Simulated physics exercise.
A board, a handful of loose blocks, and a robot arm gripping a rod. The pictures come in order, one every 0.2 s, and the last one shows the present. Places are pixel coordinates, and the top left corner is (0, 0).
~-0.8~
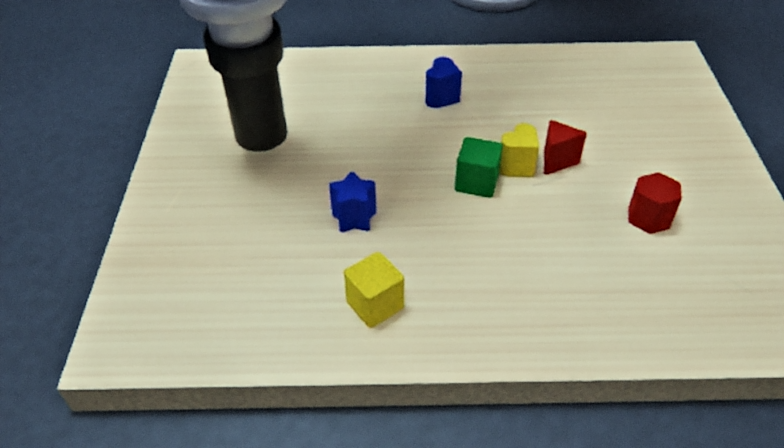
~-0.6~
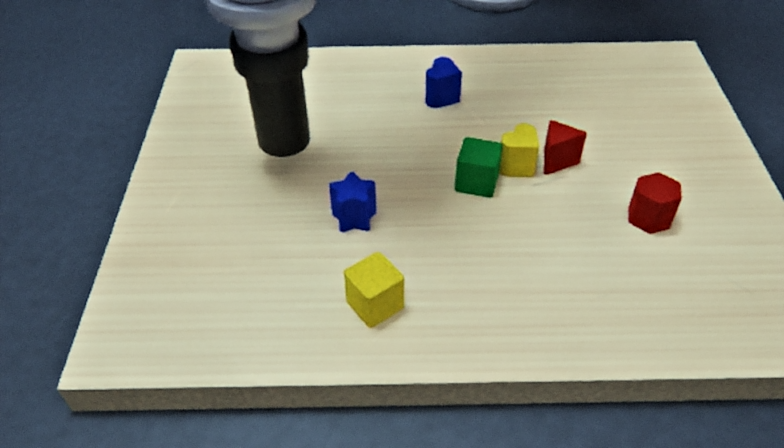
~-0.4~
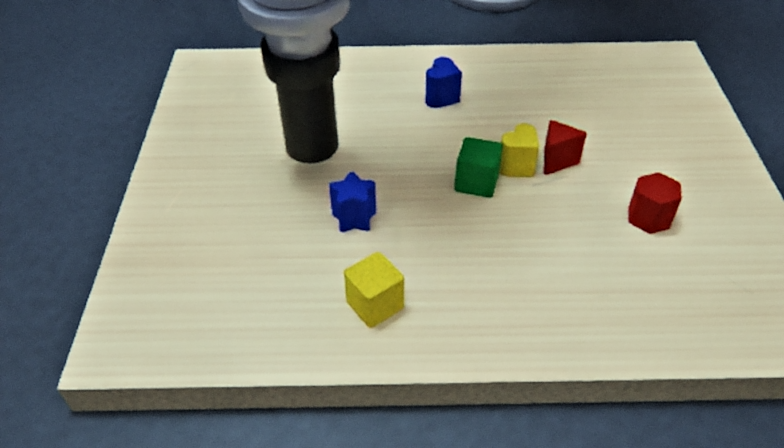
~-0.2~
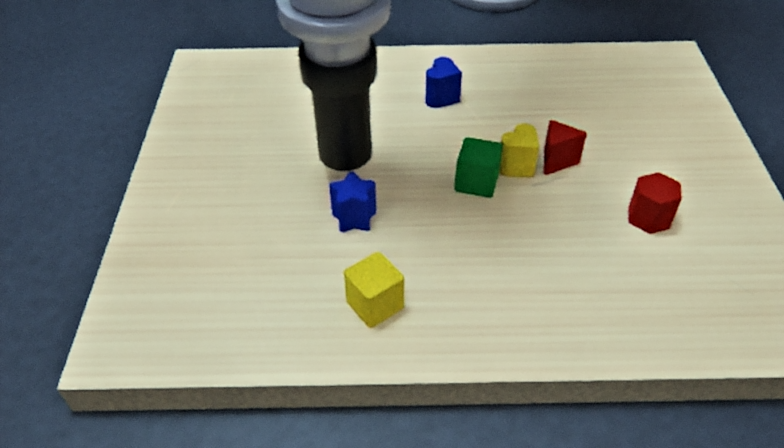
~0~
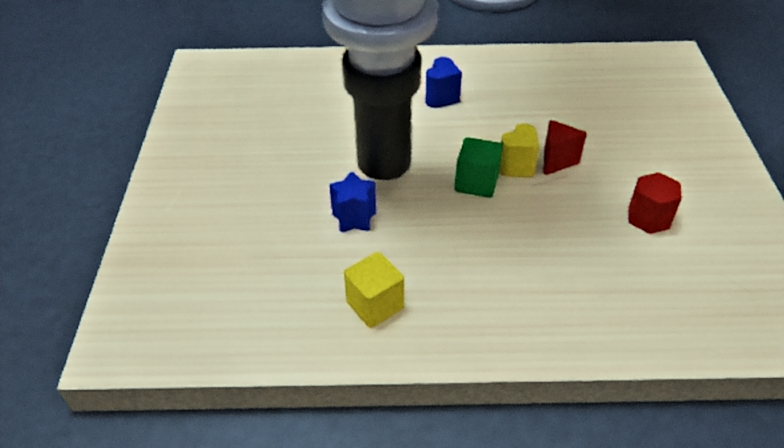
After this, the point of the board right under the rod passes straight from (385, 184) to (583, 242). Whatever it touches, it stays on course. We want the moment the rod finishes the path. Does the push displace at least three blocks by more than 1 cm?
The answer is no.
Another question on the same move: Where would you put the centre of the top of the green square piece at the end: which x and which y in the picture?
It will likely be found at (509, 154).
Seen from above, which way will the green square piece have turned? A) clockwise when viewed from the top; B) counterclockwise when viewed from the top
Choice B: Counterclockwise when viewed from the top.
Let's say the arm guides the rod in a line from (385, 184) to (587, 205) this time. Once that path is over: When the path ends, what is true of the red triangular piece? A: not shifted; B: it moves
The correct letter is B.
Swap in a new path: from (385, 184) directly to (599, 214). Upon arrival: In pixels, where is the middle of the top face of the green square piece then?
Top centre: (536, 143).
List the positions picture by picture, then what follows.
In the first picture, lower end of the rod (261, 135), tops of blocks, blue star block (352, 187), green square piece (480, 151), yellow heart-shaped block (522, 136).
In the second picture, rod (284, 140), blocks as before.
In the third picture, rod (312, 146), blocks as before.
In the fourth picture, rod (345, 154), blocks as before.
In the fifth picture, rod (384, 162), blue star block (352, 187), green square piece (480, 151), yellow heart-shaped block (522, 136).
The first path, step by step. One third of the way, rod (449, 181); green square piece (491, 151), turned 25° anticlockwise; yellow heart-shaped block (526, 134).
Two thirds of the way, rod (517, 200); green square piece (509, 154), turned 85° anticlockwise; yellow heart-shaped block (526, 133), turned 15° clockwise.
At the end, rod (589, 220); blue star block not moved; green square piece (509, 154), turned 85° anticlockwise; yellow heart-shaped block (526, 133), turned 15° clockwise.
